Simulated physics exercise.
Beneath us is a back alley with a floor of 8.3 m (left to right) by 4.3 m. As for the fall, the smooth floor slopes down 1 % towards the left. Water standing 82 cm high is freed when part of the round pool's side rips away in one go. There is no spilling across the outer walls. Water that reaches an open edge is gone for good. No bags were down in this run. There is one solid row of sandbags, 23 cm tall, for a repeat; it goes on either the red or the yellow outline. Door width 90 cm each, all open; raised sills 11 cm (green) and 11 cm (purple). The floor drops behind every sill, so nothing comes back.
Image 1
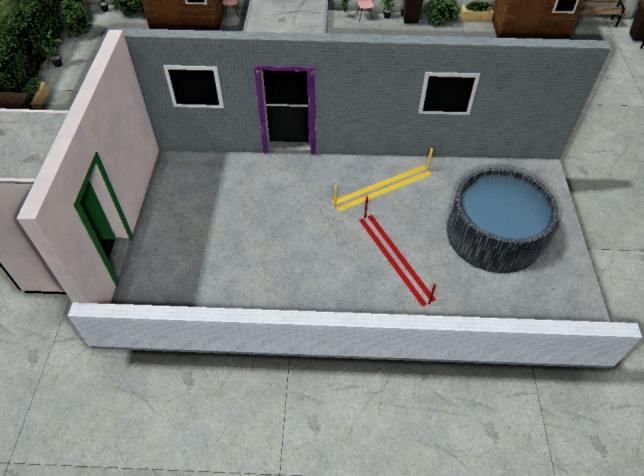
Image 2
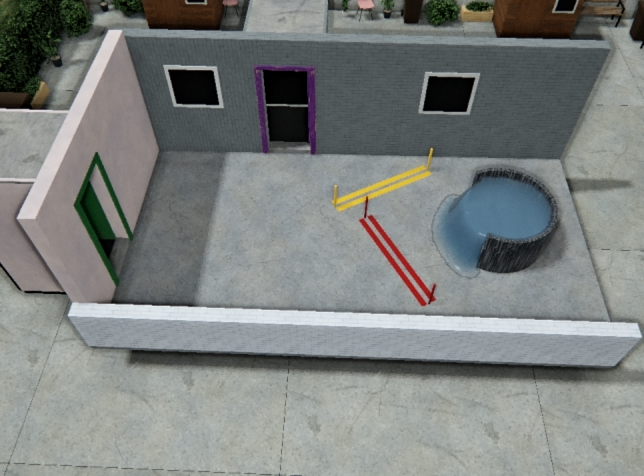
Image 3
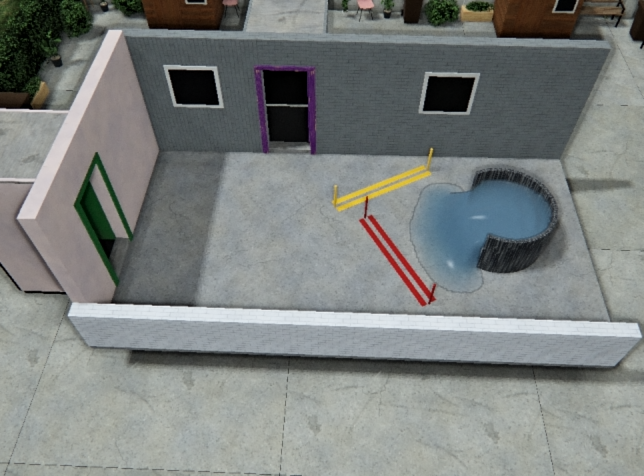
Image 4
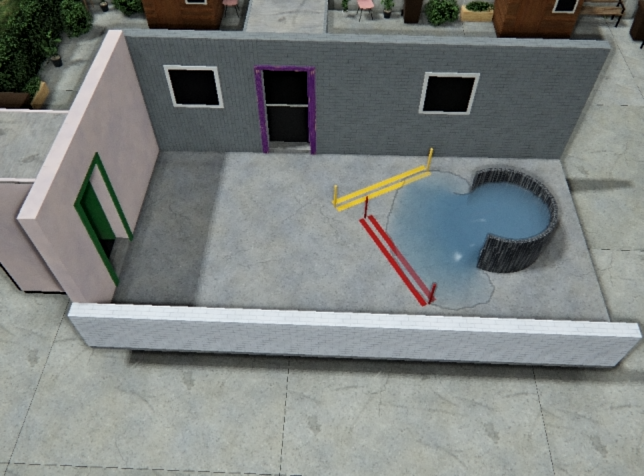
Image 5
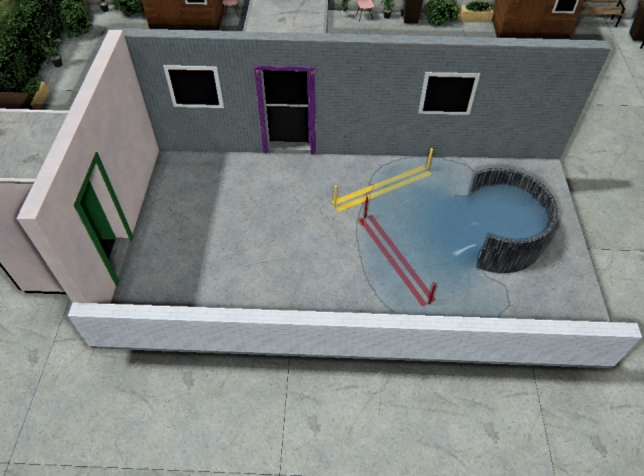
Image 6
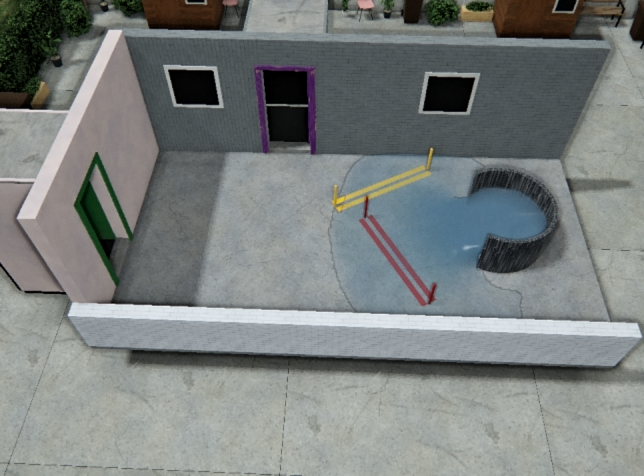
Water pours from the round pool's open left side and spreads across the red and yellow outlines.
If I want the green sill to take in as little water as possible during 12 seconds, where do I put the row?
Put it on the red mark.
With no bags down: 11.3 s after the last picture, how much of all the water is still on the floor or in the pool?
Roughly 92 per cent.
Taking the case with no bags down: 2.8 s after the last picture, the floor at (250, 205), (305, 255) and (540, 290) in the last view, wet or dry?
Soaked, soaked, bone dry.
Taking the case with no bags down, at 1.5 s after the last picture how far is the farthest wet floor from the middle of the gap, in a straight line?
Straight-line distance: Near 6.4 m.
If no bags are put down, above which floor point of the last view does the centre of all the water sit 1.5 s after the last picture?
Close to (329, 230) in the last picture.
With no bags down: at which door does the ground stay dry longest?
The green door.
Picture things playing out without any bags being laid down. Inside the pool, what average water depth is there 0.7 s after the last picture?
Roughly 26 centimetres.
Then, 0.7 s after the last picture water covers 55 % of the floor and is deepest (19 cm) near (445, 236) in the run without bags; in at the green door, 0 L with no bags, 0 L with the row on red, 0 L on yellow.
Then, 1.5 s after the last picture water covers 80 % of the floor and is deepest (30 cm) near (160, 151) in the run without bags; in at the green door, 0 L with no bags, 0 L with the row on red, 0 L on yellow.
Then, 2.8 s after the last picture water covers 80 % of the floor and is deepest (25 cm) near (161, 236) in the run without bags; in at the green door, 29 L with no bags, 0 L with the row on red, 87 L on yellow.
Then, 6.3 s after the last picture water covers 65 % of the floor and is deepest (12 cm) near (126, 258) in the run without bags; in at the green door, 88 L with no bags, 1 L with the row on red, 119 L on yellow.
Then, 11.3 s after the last picture water covers 95 % of the floor and is deepest (8 cm) near (140, 214) in the run without bags; in at the green door, 89 L with no bags, 3 L with the row on red, 120 L on yellow.
